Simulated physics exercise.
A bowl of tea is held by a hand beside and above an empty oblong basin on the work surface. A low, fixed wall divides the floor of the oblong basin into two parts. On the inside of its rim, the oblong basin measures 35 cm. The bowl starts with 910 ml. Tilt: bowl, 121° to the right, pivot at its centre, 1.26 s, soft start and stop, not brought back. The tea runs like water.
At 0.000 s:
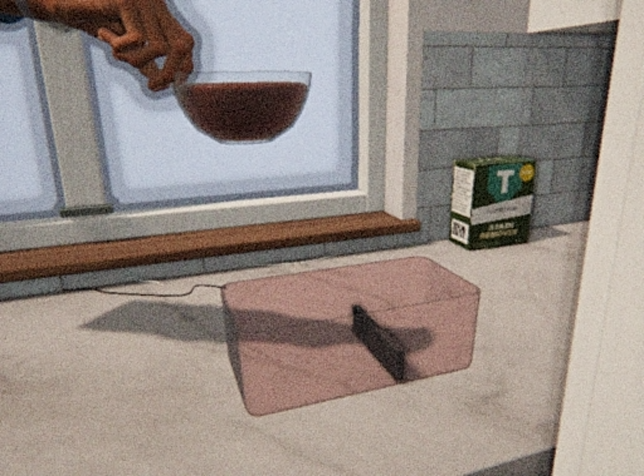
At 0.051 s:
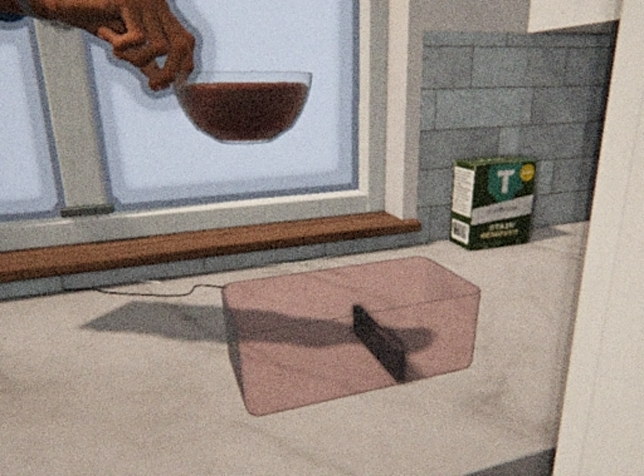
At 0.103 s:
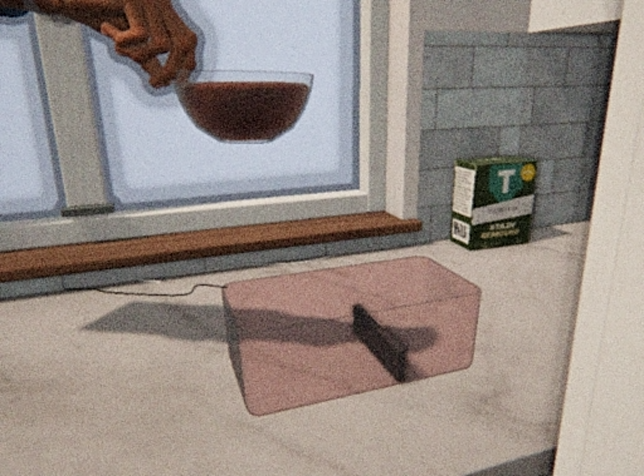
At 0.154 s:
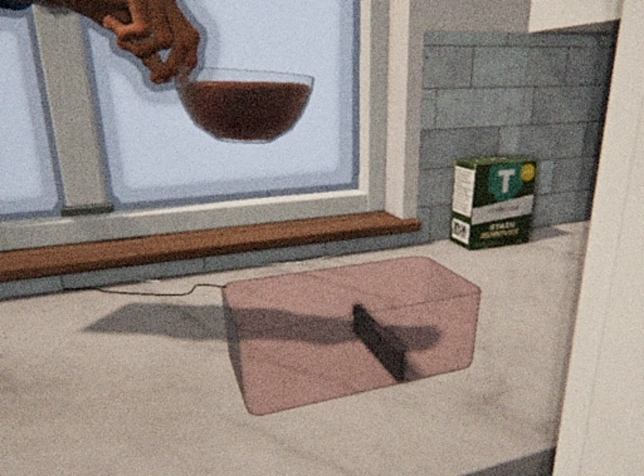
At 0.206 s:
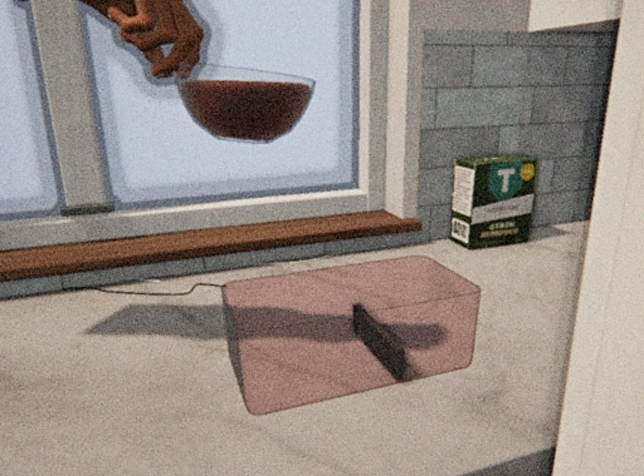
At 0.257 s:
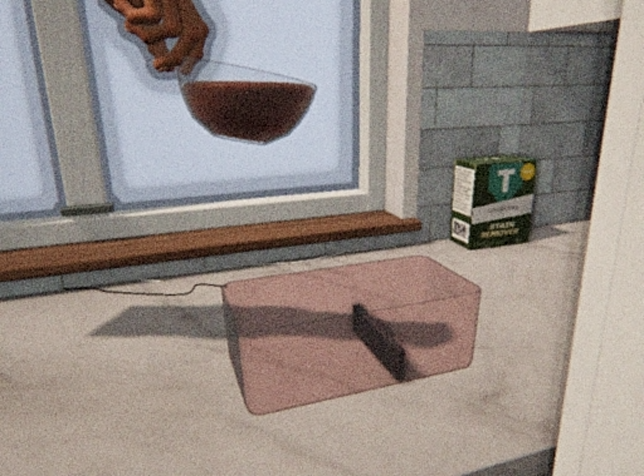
On a marbled kitchen counter by a window, an empty pinkish oblong basin sits near a dark green box while a hand holds a clear bowl of brown tea above. The bowl stays level at first, then the hand gradually tilts it slightly down to the right, the tea's surface staying level inside.
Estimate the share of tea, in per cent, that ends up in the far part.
About 48 per cent.
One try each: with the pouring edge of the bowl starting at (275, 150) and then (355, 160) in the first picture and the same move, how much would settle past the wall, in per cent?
5 then 75 %.
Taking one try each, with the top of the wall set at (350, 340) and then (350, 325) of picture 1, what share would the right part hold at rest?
Try 1: 70 %; try 2: 80 %.
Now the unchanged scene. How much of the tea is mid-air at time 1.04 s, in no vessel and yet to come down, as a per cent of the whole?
Around 7 percent of it is airborne.
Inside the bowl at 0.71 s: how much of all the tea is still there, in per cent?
Around 34 percent.
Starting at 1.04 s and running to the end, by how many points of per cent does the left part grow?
That amounts to roughly 4 per cent of the whole.
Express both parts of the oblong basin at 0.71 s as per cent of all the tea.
Lab note: Left near 7 %, right near 10.
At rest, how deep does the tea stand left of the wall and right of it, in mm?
Left roughly 14 mm; right roughly 22 mm.
Then, 0.71 s in, the tilt is 72° and 34 per cent is still to pour, 7 is left of the wall and 10 right of it.
Then, 1.04 s in, the tilt is 112° and 0 per cent is still to pour, 46 is left of the wall and 47 right of it.
Then, 1.38 s in, the tilt is 121° and 0 per cent is still to pour, 50 is left of the wall and 48 right of it.
Then, 1.76 s in, the tilt is 121° and 0 per cent is still to pour, 50 is left of the wall and 48 right of it.
Finally, 50 per cent lies left of the wall, 48 right of it and 2 outside.
